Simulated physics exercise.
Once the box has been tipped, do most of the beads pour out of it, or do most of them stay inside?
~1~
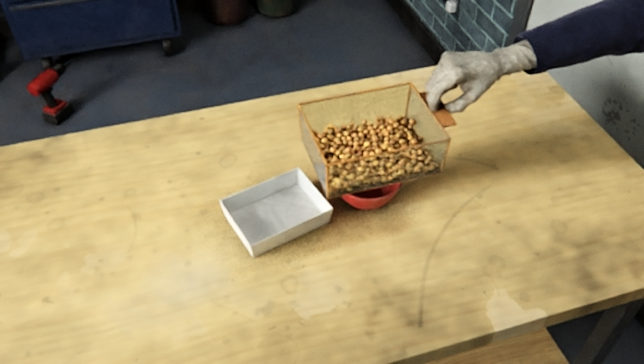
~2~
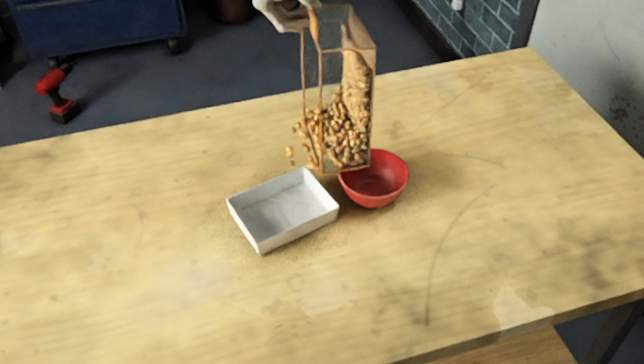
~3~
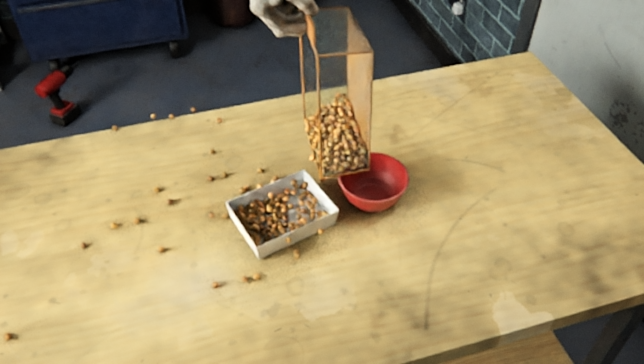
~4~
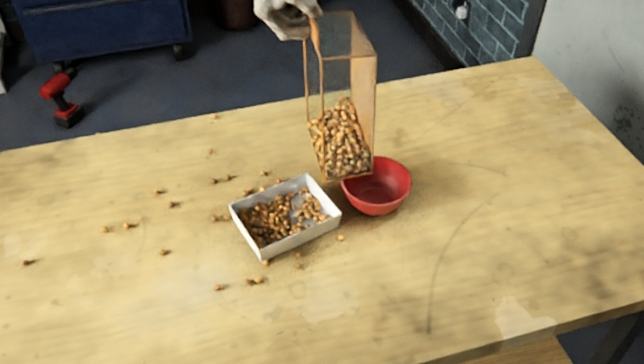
Most of the beads stay inside the box. A good share lands in the white tin, a smaller number scatters on the table, and the red bowl gets practically none.
